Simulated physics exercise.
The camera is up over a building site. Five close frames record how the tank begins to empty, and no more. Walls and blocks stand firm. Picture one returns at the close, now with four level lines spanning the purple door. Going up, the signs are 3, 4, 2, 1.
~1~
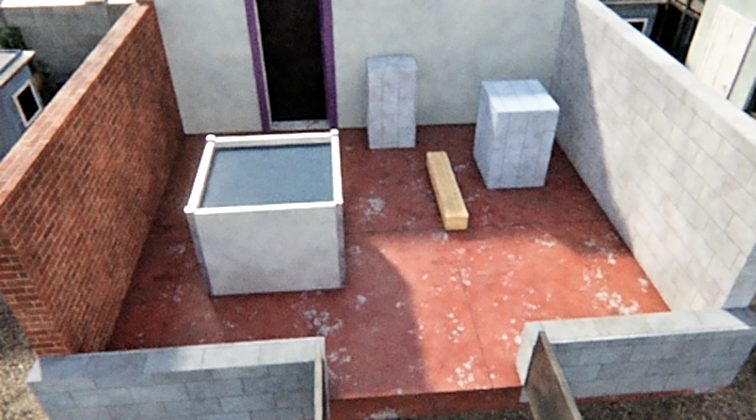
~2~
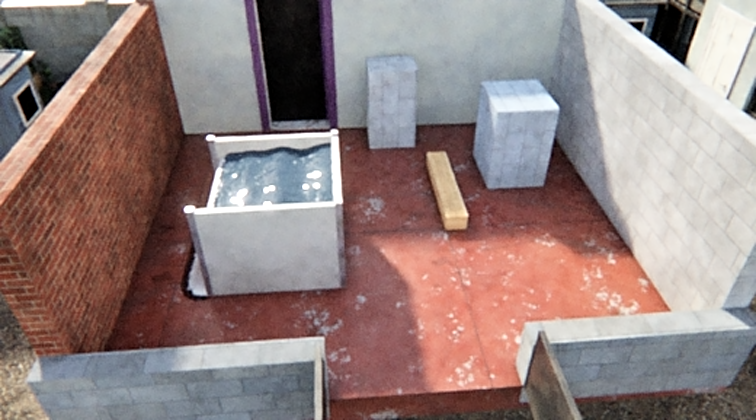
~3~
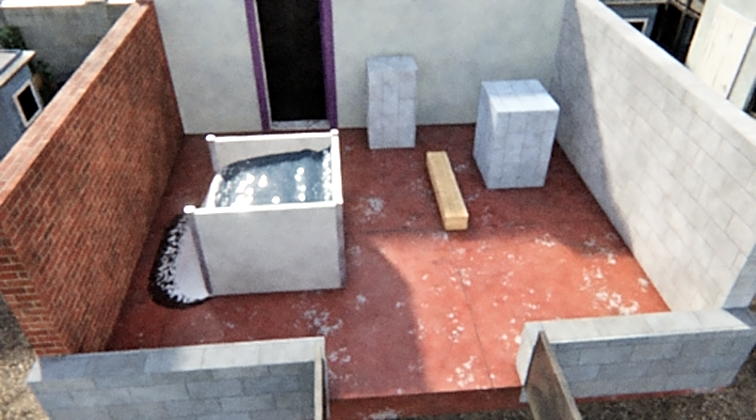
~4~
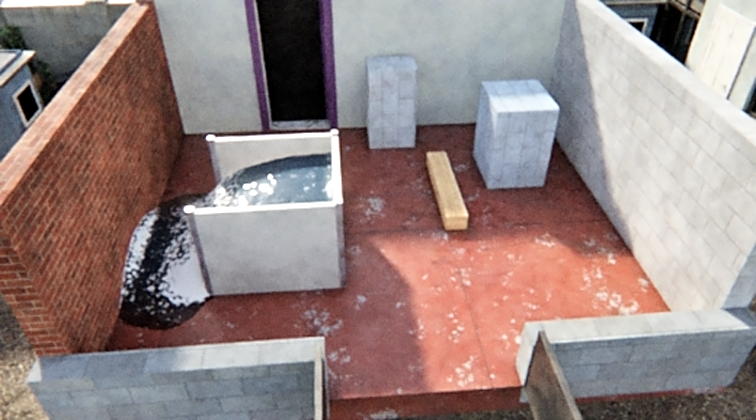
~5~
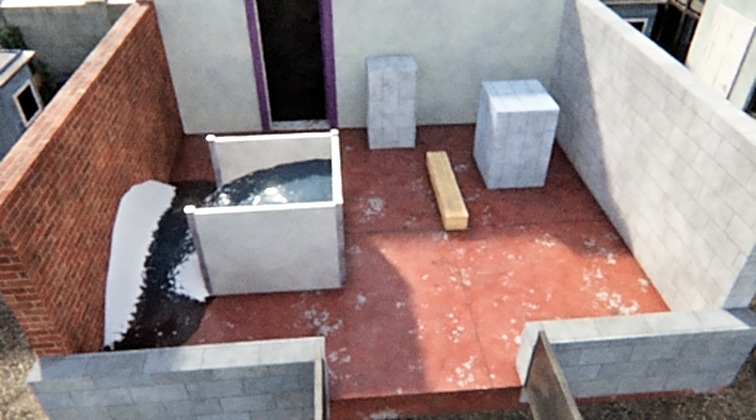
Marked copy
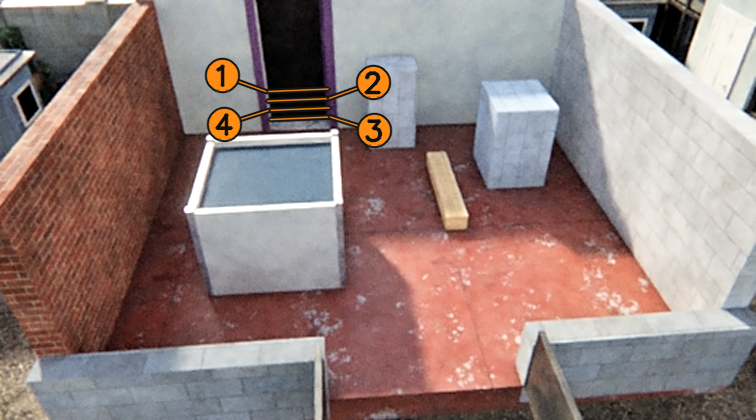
Water sits level in a pale, square-topped tank at the left of a red-floored, walled building site, seen from a fixed, raised viewpoint. A brick wall stands at left, a purple-framed dark doorway behind, two grey block stacks and a yellowish beam to the right. The water churns and sinks leftward, pouring out the tank's left side, spreading over the floor and running white up against the brick wall.
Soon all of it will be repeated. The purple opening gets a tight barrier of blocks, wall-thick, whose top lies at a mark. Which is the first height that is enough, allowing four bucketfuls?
3.
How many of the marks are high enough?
All of the four.
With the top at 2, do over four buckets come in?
No.
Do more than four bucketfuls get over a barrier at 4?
No, that is safe.
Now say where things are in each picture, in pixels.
In the first frame, water in the tank at rest, its middle at (271, 176); foot of the purple doorway at (301, 129); open gate at (426, 325).
In the second frame, 2 % of the ground under water, visible out to (197, 274).
In the third frame, 4 % of the ground under water, visible out to (157, 290).
In the fourth frame, 8 % of the ground under water, visible out to (164, 205).
In the fifth frame, 10 % of the ground under water, visible out to (166, 185).
In orange, 1 at (297, 90); 2 at (298, 99); 3 at (300, 118); 4 at (299, 109); from the bottom up 3, 4, 2, 1.
With 1, nothing gets over.
With 2, nothing gets over.
With 3, a splash gets over, under a bucket.
With 4, nothing gets over.
